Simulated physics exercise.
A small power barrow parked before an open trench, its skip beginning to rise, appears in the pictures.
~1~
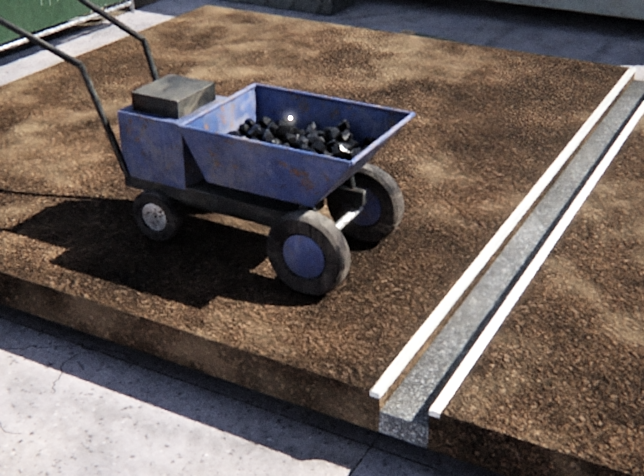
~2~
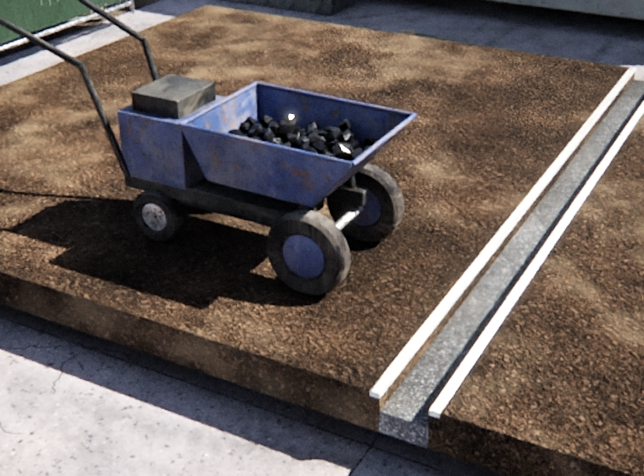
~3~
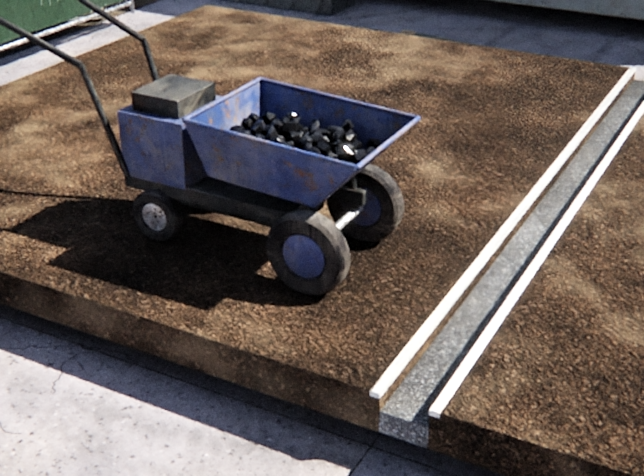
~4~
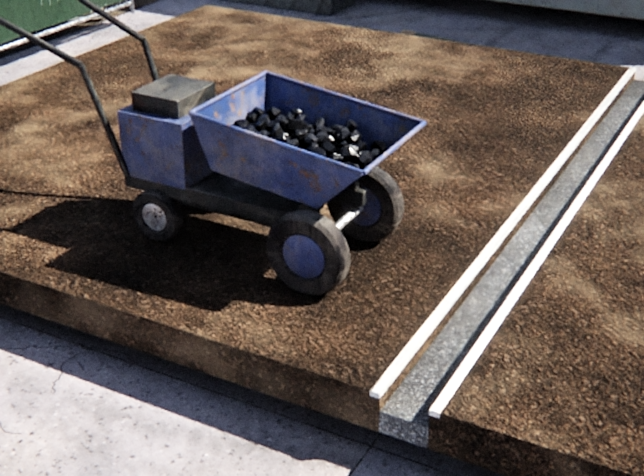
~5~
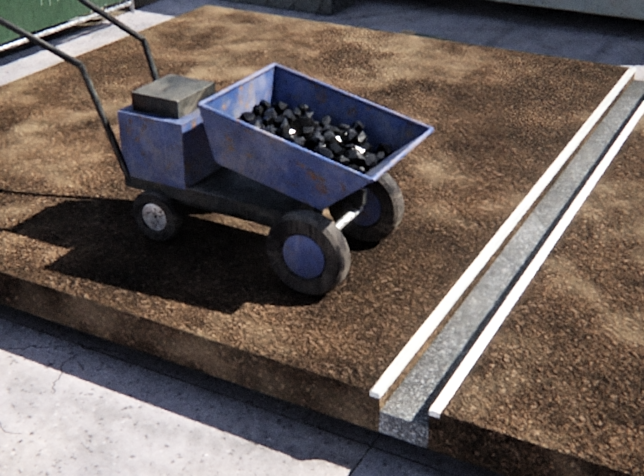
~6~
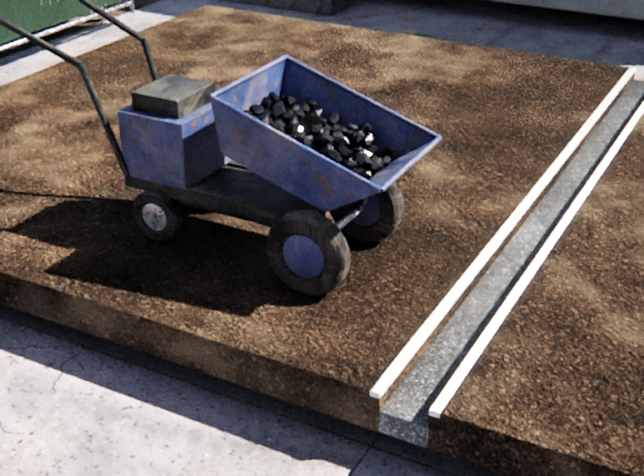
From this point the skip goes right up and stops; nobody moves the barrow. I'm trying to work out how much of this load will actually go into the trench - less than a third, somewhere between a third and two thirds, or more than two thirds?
The trench gets no less than a third and no more than two thirds.
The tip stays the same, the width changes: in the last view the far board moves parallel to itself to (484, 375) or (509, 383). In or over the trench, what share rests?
Around 70 percent first, around 70 percent second.
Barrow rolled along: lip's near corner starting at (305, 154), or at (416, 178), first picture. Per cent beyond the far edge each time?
Roughly 0 percent first, then roughly 70 percent.
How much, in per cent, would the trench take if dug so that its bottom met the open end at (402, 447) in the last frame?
I'd put it at some 80 in a hundred.
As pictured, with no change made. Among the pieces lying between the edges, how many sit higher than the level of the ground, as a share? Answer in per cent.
Around 45 per cent.
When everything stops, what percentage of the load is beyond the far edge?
Roughly 10 in a hundred.
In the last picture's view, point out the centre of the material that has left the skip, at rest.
(479, 300).
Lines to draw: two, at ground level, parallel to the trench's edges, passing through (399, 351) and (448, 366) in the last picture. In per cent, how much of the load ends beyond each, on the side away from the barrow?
Around 70 in a hundred for the first, 20 in a hundred for the second.
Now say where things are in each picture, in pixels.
The first frame shows lip of the skip at (351, 164), level; top of the load at (289, 139), lumps of coal; first edge of the trench at (407, 352); far edge at (463, 369), the trench under half as wide as the skip, and shallow for its width.
The second frame shows lip of the skip at (352, 165), level; top of the load at (290, 139).
The third frame shows lip of the skip at (357, 168), tipped barely; top of the load at (272, 136).
The fourth frame shows lip of the skip at (363, 173), tipped a little; top of the load at (277, 133).
The fifth frame shows lip of the skip at (372, 181), tipped a little; top of the load at (271, 131).
The sixth frame shows lip of the skip at (381, 190), tipped clearly; top of the load at (277, 117); first edge of the trench at (407, 352); far edge at (463, 369).
Soon after the last picture, skip tipped steeply; all in the skip.
A little later, skip tipped right over; most in the skip; a small part short of the trench; about a quarter in or heaped over the trench.
Later still, skip tipped right over; about a third in the skip; a small part short of the trench; about half in or heaped over the trench; a small part beyond it.
At rest, skip tipped right over; about a third in the skip; a small part short of the trench; about half in or heaped over the trench; a small part beyond it.
